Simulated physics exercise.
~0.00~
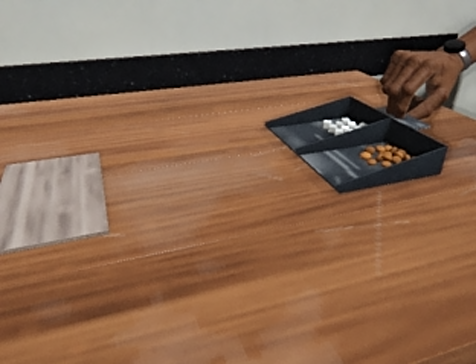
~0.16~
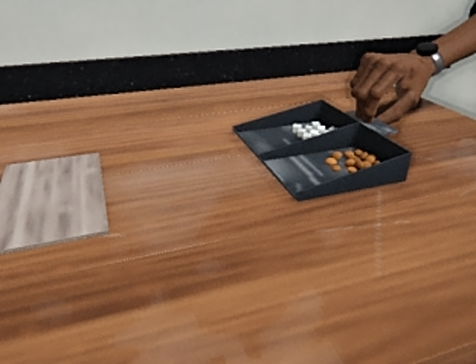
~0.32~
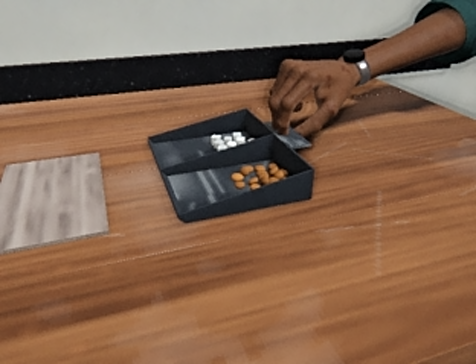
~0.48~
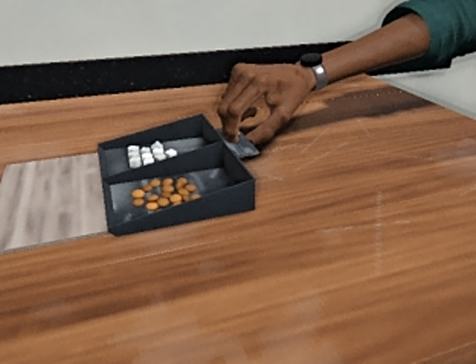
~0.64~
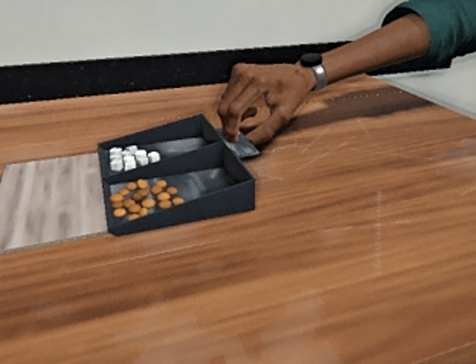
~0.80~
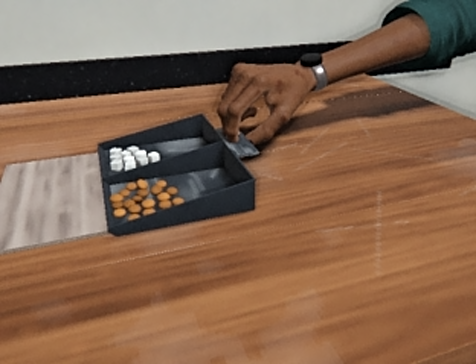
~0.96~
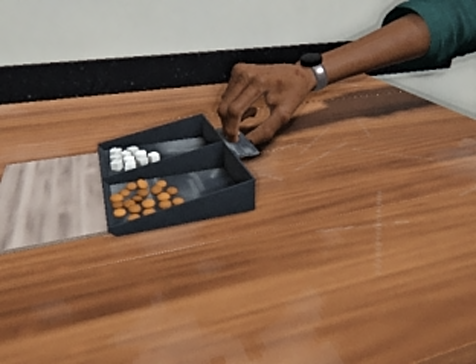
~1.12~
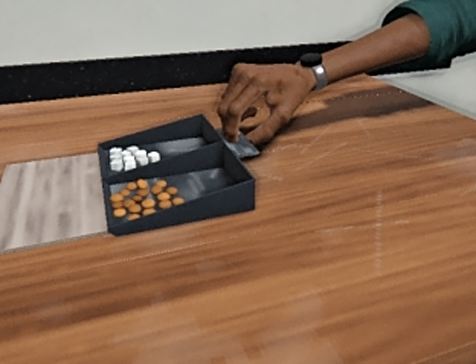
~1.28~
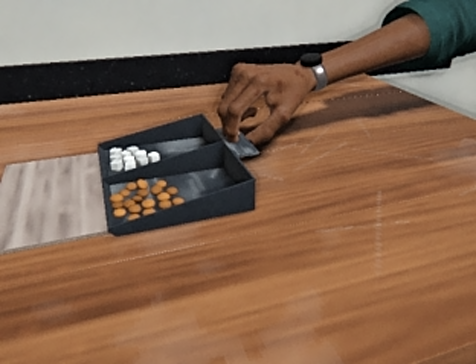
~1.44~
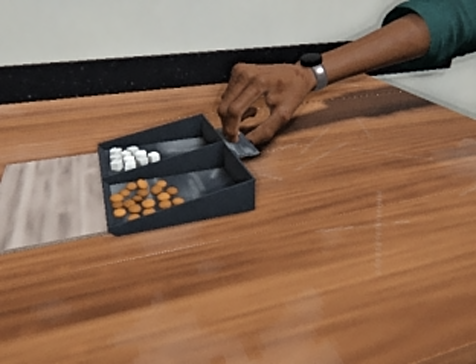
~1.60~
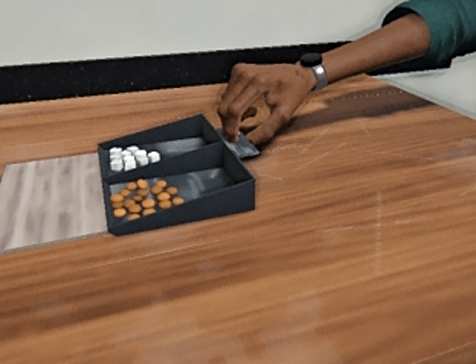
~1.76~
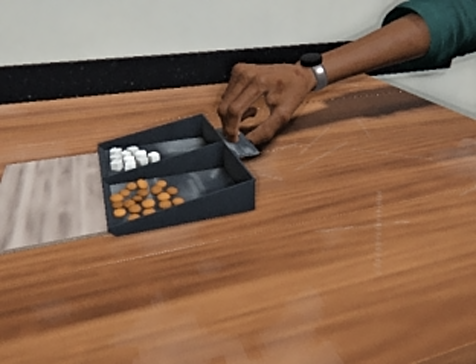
A shallow black tray with two compartments sits at the upper right of a glossy brown wooden table, viewed from slightly above, with white pieces in the farther section and orange ones in the nearer. A hand wearing a watch grips its right end, and a pale grey, wood-patterned flat board lies at the left. The hand pushes the tray leftward across the table until it stops against the board. Both groups slide forward inside towards the left rim. They settle there, all still within the tray, while the hand stays in place.
